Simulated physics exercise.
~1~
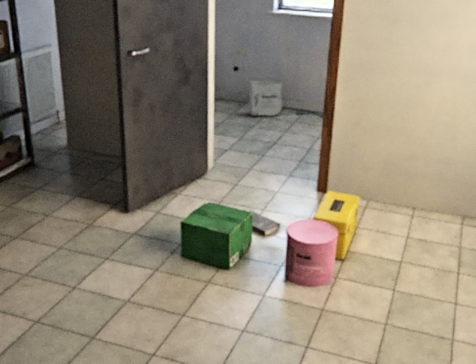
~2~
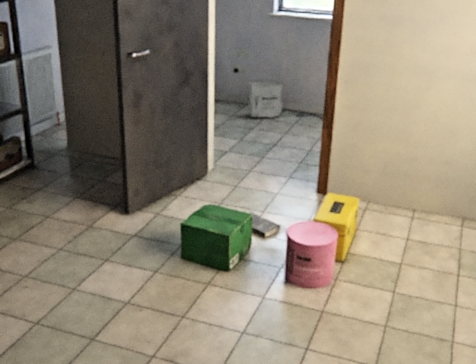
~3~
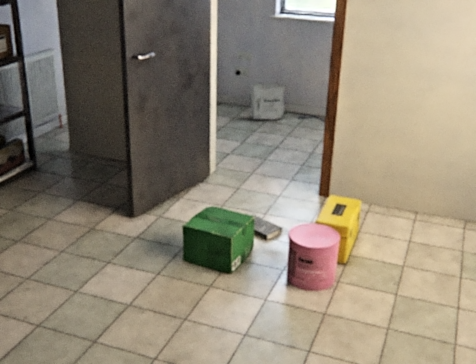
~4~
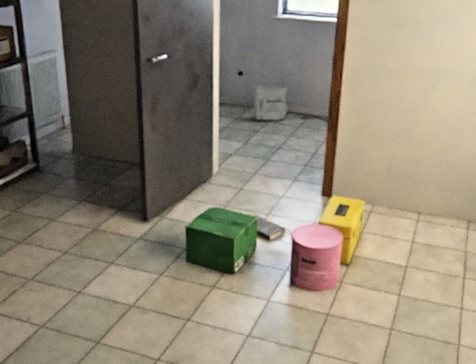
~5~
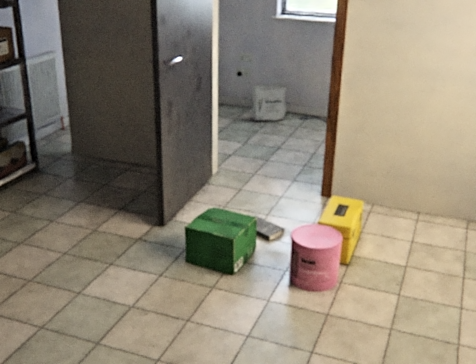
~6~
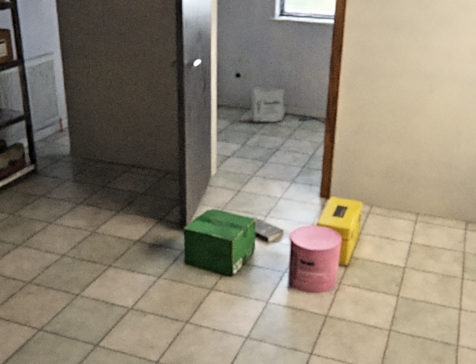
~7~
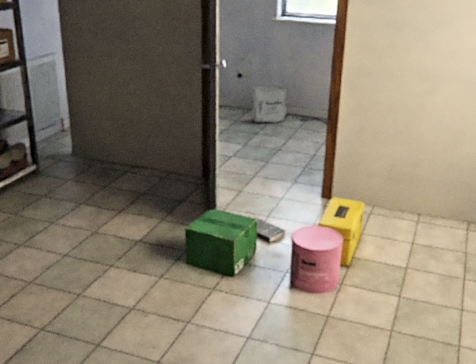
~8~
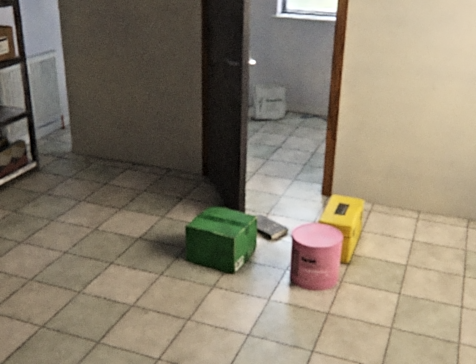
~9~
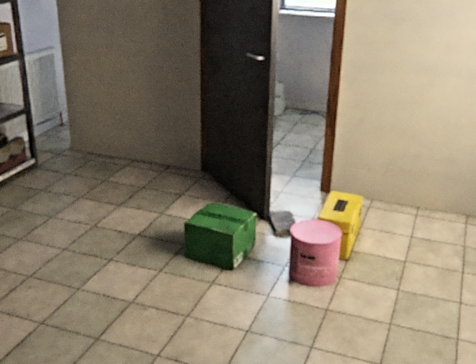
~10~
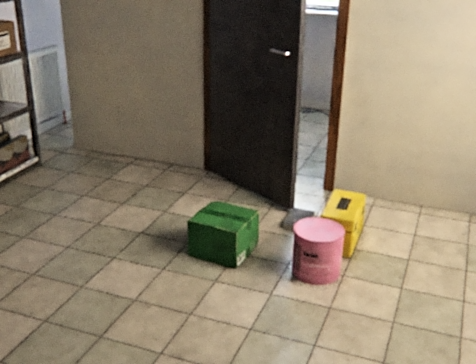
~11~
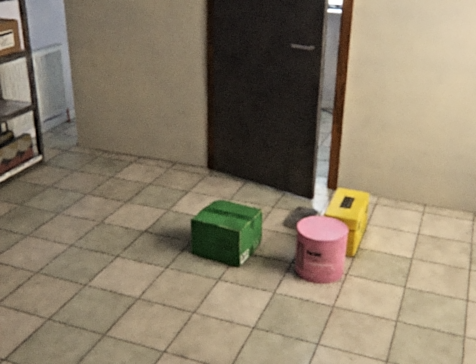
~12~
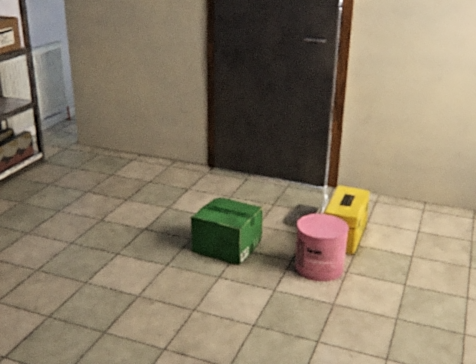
Dark door swinging towards its frame, pushing a small grey book rightwards across the tiles past a green box and ending shut.
